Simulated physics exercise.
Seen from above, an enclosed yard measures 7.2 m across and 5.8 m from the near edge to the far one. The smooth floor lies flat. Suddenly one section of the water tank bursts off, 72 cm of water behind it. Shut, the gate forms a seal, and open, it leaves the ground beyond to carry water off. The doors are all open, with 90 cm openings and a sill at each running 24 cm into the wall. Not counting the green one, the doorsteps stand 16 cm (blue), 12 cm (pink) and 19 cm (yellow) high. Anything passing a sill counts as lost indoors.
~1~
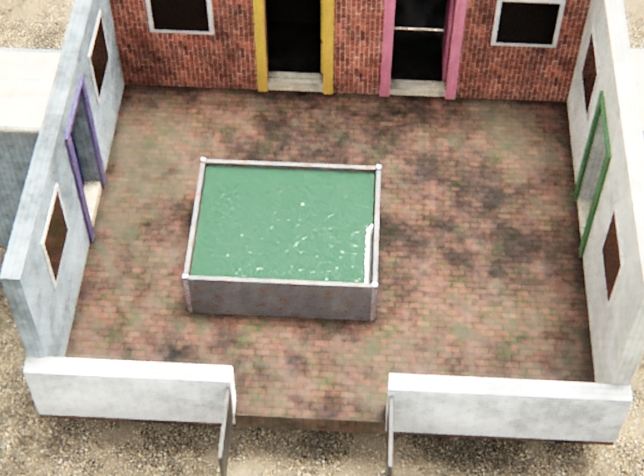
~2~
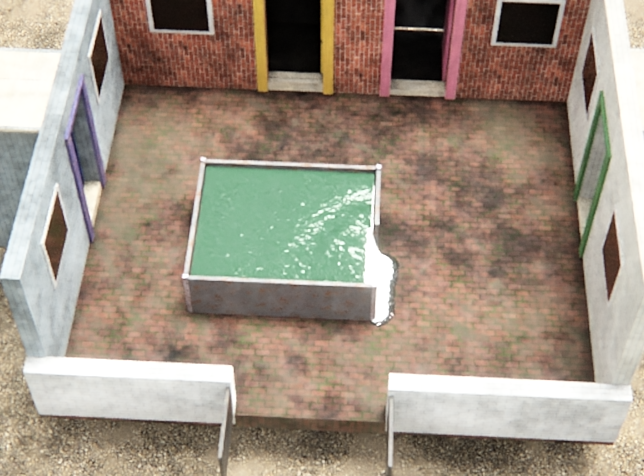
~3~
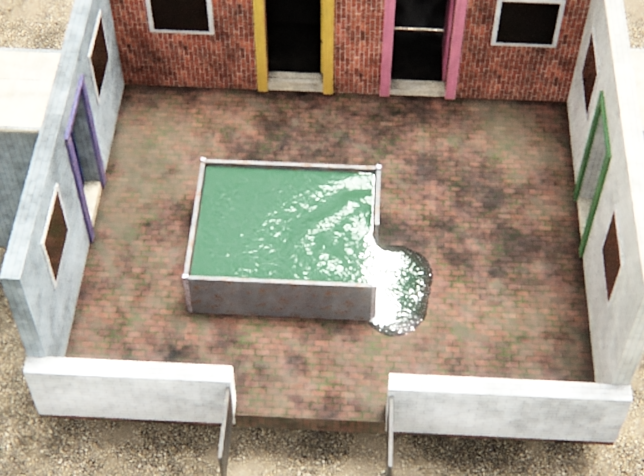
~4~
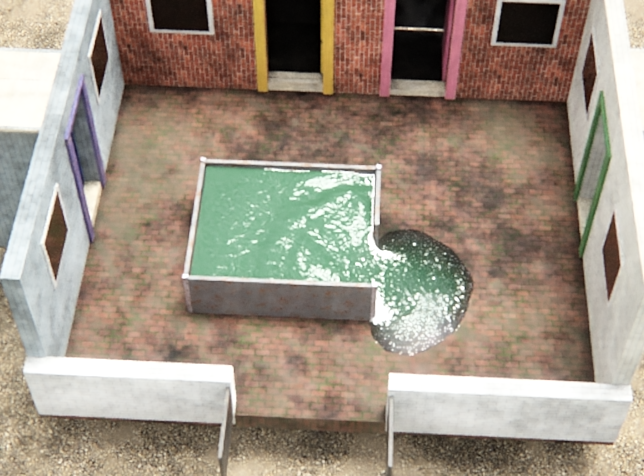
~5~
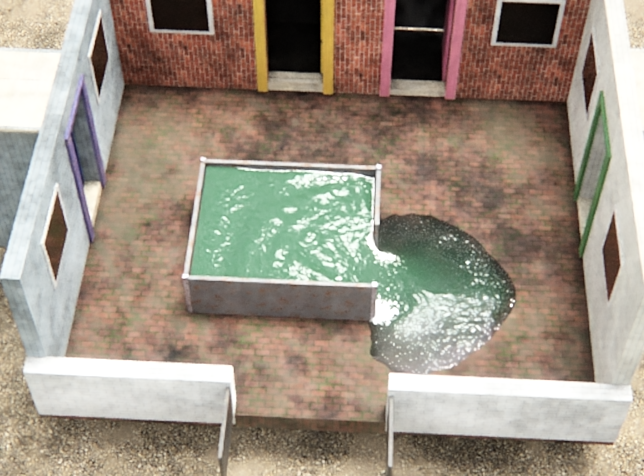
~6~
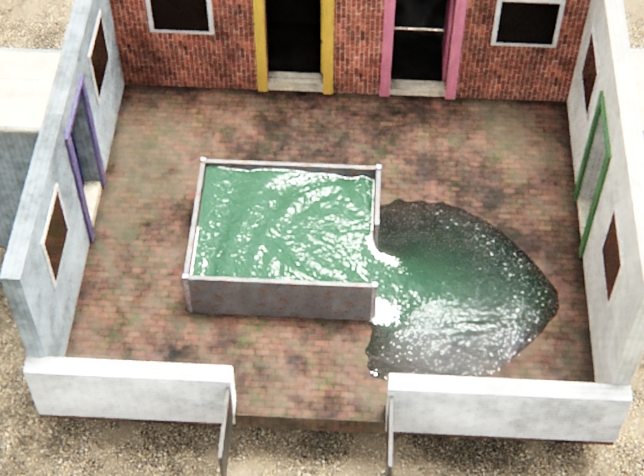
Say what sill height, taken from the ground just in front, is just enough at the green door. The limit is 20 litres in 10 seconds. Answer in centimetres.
I would put it at 18 cm.
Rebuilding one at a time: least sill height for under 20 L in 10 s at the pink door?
At the pink door it takes roughly 7.5 centimetres.
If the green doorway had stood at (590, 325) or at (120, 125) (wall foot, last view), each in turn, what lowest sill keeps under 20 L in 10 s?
29 and 10.0 cm.
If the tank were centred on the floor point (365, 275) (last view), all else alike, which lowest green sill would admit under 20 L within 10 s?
12.0 cm or thereabouts.
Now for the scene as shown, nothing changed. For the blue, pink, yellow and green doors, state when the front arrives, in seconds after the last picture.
Blue 7.0 seconds, pink 2.8 seconds, yellow 3.8 seconds, green 0.4 seconds.
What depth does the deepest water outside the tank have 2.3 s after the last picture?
Up to some 32 centimetres, I'd say.
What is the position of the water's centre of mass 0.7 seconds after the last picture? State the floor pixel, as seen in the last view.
I'd put it close to (332, 268).
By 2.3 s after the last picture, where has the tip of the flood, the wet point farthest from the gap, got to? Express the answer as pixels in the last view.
In the last picture, around (557, 102).
Then, 0.7 s after the last picture water covers 25 % of the floor, deepest (40 cm) near (385, 295); 17 cm at the green door, 1 litre in over its 11 cm sill.
Then, 2.3 s after the last picture water covers 35 % of the floor, deepest (32 cm) near (502, 354); 20 cm at the green door, 58 litres in over its 11 cm sill.
Then, 9.3 s after the last picture water covers 95 % of the floor, deepest (16 cm) near (125, 85); 9 cm at the green door, 138 litres in over its 11 cm sill.
At the green door as built, the water peaked near 23 cm, 1.5 s after the last picture.
Run again over the same 10 s with other heights there, 38 litres in over 16.5 cm, 4 litres over 22.5 cm. The limit of 20 litres is kept from about 18 cm up.
